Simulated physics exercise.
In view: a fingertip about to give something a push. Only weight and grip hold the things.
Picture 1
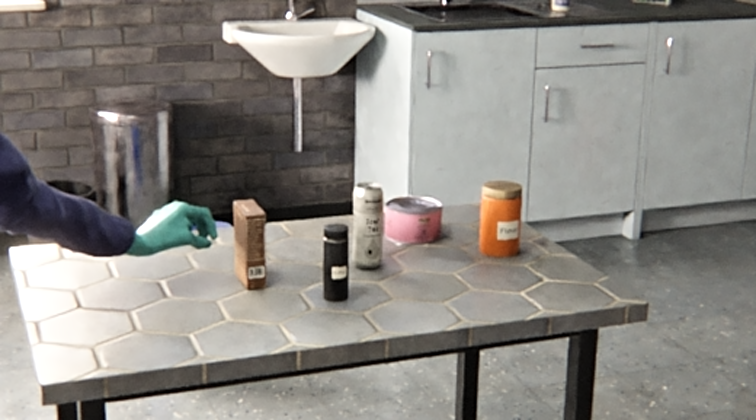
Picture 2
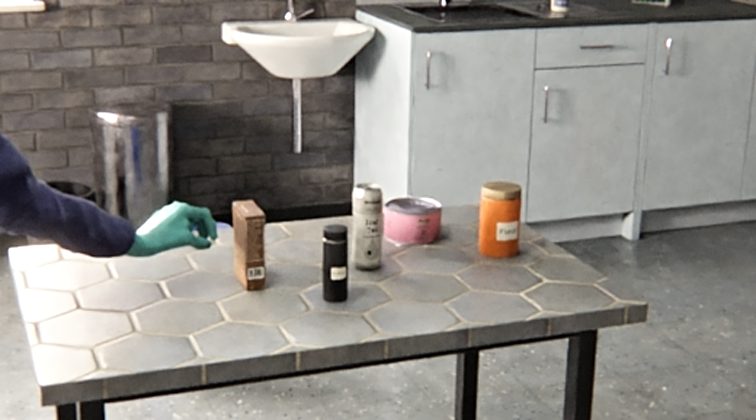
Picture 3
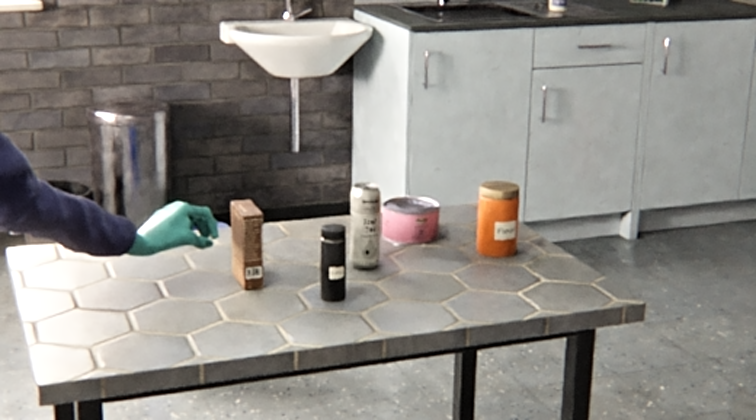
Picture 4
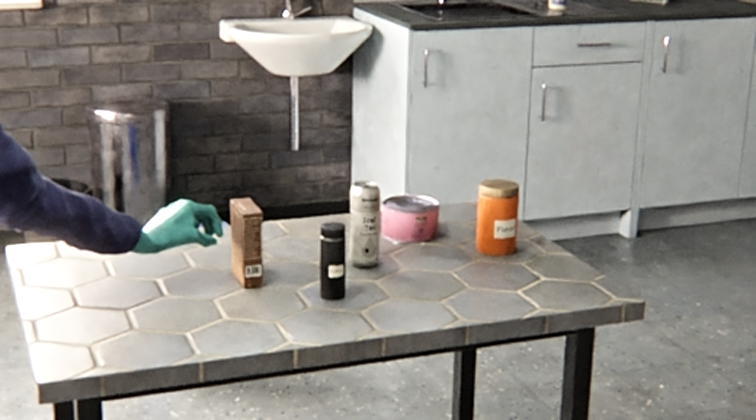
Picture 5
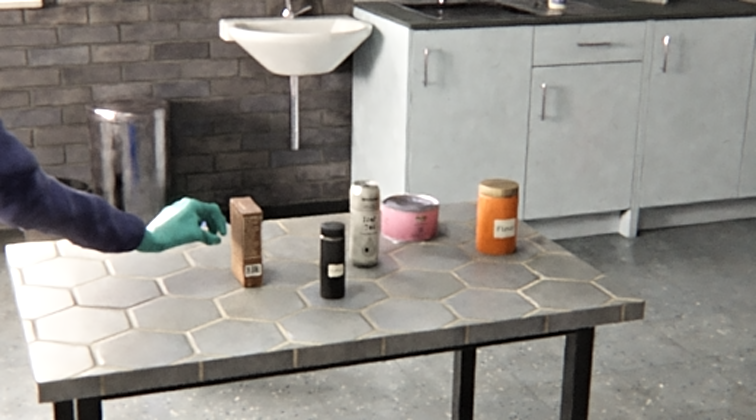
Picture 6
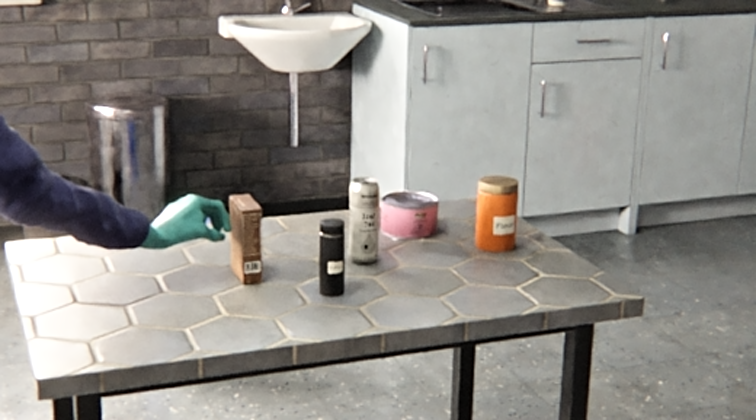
A room with a dark brick wall, a white sink and pale grey cabinets is seen from slightly above, looking across a table topped with grey hexagonal tiles. On it stand a brown packet at left, a black bottle, a pale grey can, a pink tin and an orange jar at right. A green-gloved hand at left edges slightly rightward toward the packet, while the objects stay put and the view shifts very slightly.
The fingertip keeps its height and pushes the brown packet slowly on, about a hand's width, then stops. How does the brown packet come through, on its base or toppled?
The brown packet topples.
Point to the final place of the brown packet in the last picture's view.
At about (299, 260).
Then, 0.60 s after the last picture, brown packet tipped 39° from how it was near (272, 238).
Then, 0.80 s after the last picture, brown packet on its side near (298, 256).
At rest, tipped over on the table, brown packet. Seen from the same camera at the end, brown packet near (299, 260).
